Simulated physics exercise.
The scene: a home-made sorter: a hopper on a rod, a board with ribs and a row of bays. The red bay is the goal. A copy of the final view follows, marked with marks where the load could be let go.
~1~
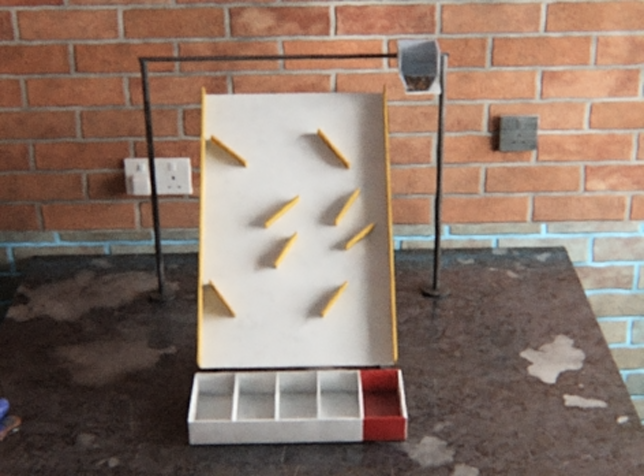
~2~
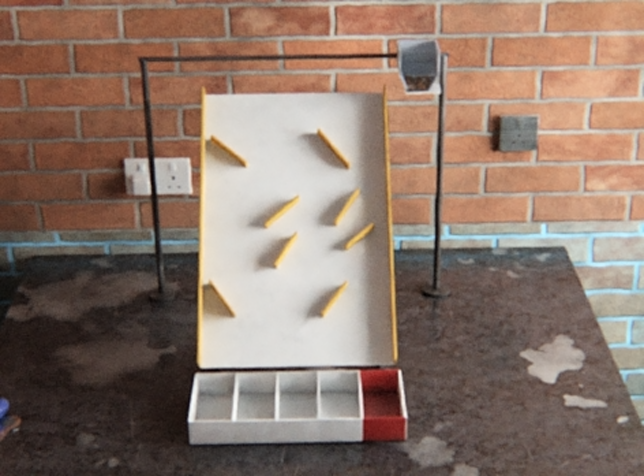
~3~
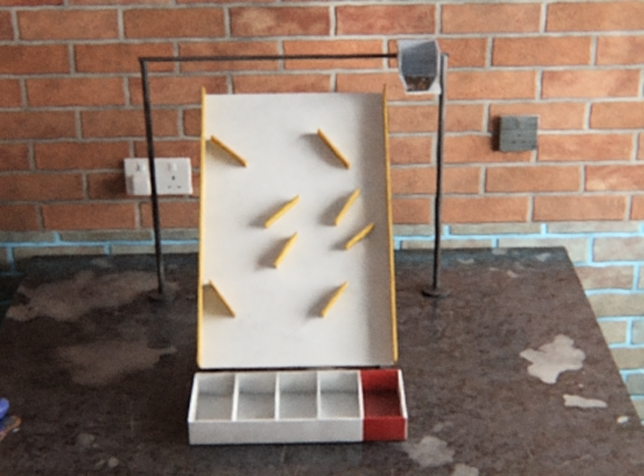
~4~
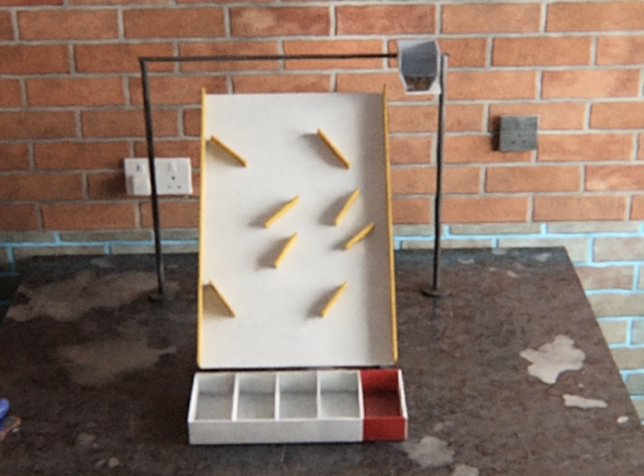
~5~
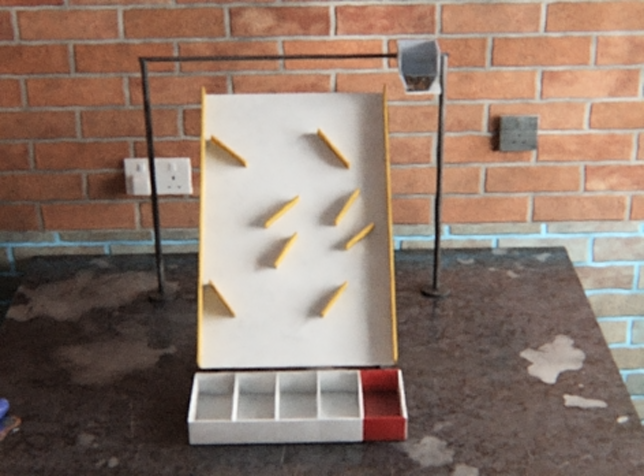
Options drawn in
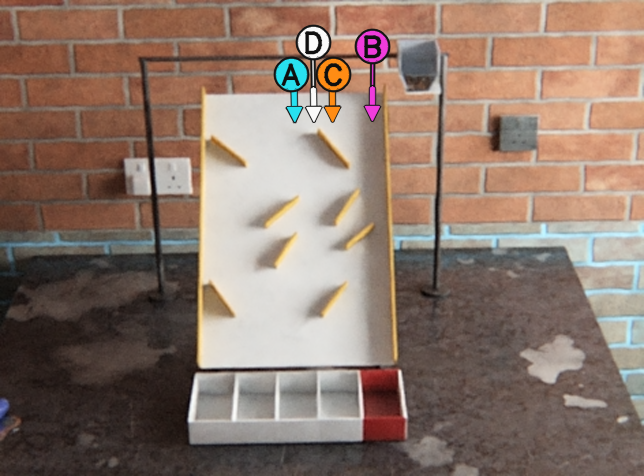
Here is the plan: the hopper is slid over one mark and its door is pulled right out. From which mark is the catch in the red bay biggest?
C is best.
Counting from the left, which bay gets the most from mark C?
The fifth from the left.
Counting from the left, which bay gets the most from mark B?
It is the fifth one.
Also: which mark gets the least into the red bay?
It is A.
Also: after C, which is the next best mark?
The answer is B.
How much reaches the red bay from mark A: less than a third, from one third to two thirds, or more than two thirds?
It is less than a third.
On the marked copy, mark A meets the board at (294, 116); mark B meets the board at (372, 115); mark C meets the board at (332, 116); mark D meets the board at (313, 116).
With A, only a few in the red bay, all but a few in other bays.
With B, close to half in the red bay, close to a third in other bays, a small share outside the box.
With C, the bulk in the red bay, a small share in other bays, a small share outside the box.
With D, close to a third in the red bay, close to two thirds in other bays.
